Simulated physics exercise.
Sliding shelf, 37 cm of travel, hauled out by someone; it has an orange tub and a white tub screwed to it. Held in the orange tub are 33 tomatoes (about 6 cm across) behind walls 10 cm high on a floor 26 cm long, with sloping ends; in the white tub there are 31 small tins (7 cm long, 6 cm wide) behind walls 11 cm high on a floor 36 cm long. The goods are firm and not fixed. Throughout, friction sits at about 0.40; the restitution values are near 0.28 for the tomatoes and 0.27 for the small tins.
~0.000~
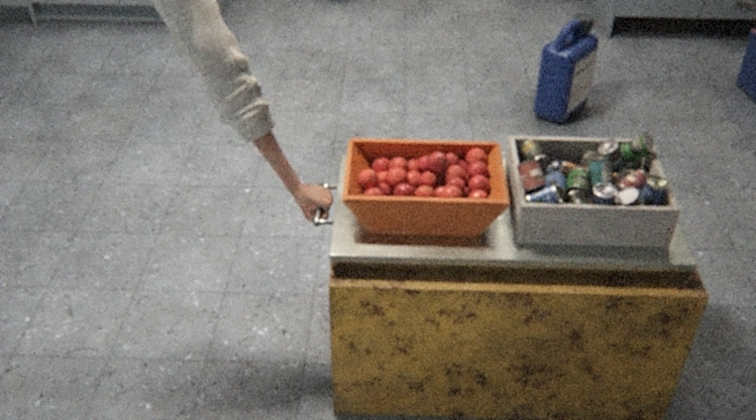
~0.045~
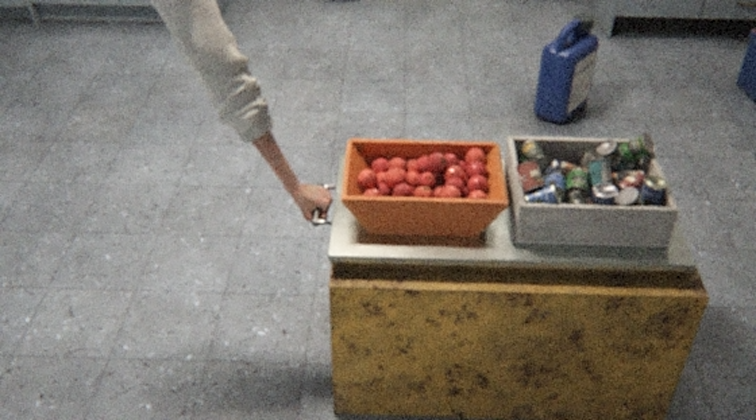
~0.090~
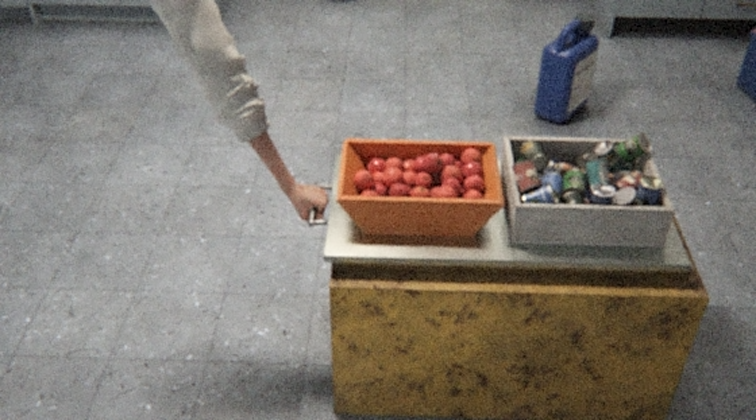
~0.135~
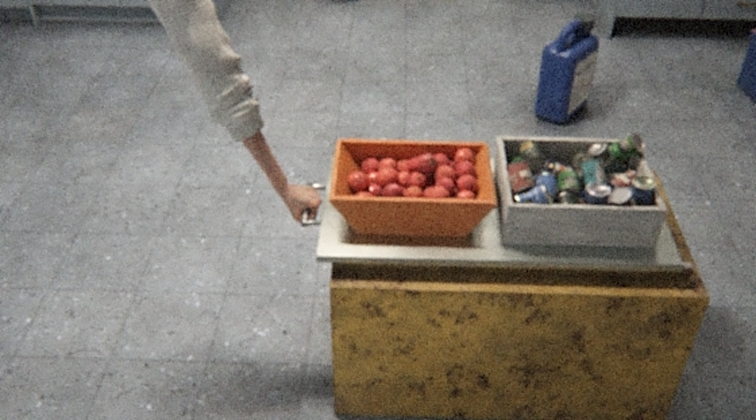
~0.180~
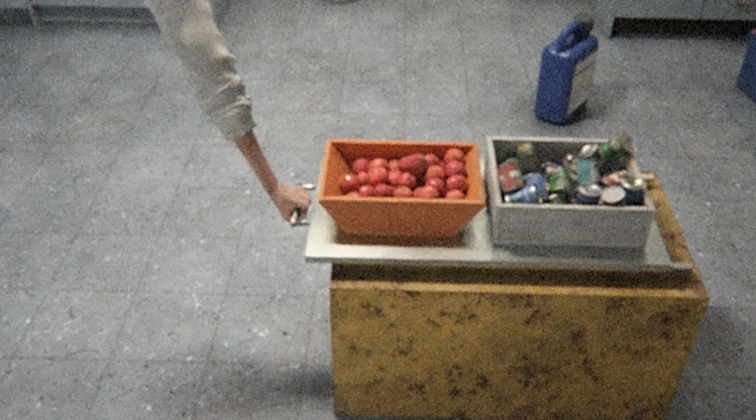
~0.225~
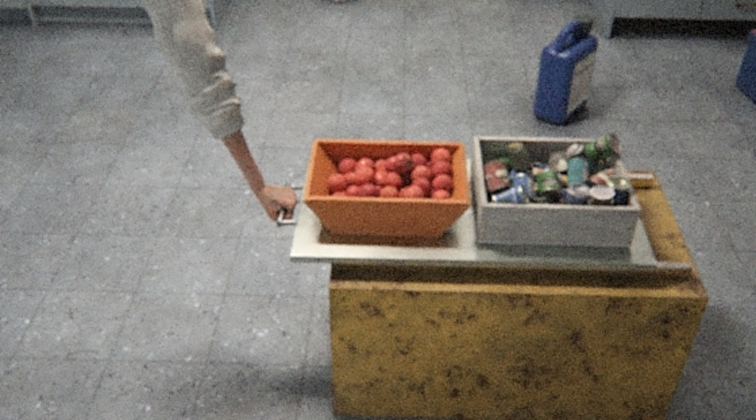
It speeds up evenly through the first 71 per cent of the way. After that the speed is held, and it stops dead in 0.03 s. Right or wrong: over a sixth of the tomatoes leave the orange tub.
Wrong, under a sixth leave it.
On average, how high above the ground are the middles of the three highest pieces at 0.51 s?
Height, averaged: Around 70 cm.
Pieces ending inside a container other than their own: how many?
About 1.
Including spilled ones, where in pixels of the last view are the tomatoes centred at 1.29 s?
Centre: Around (272, 189) px.
After 0.43 s, end of travel.
After 0.51 s, orange tub 33 in, 0 out and white tub 31 in, 0 out.
After 0.63 s, orange tub 33 in, 0 out and white tub 30 in, 1 out.
After 0.85 s, orange tub 33 in, 0 out and white tub 30 in, 1 out.
Outcome (at 1.29 s), orange tub 33 in, 0 out and white tub 30 in, 1 out. Asked share, 0 of 33, 0 per cent.
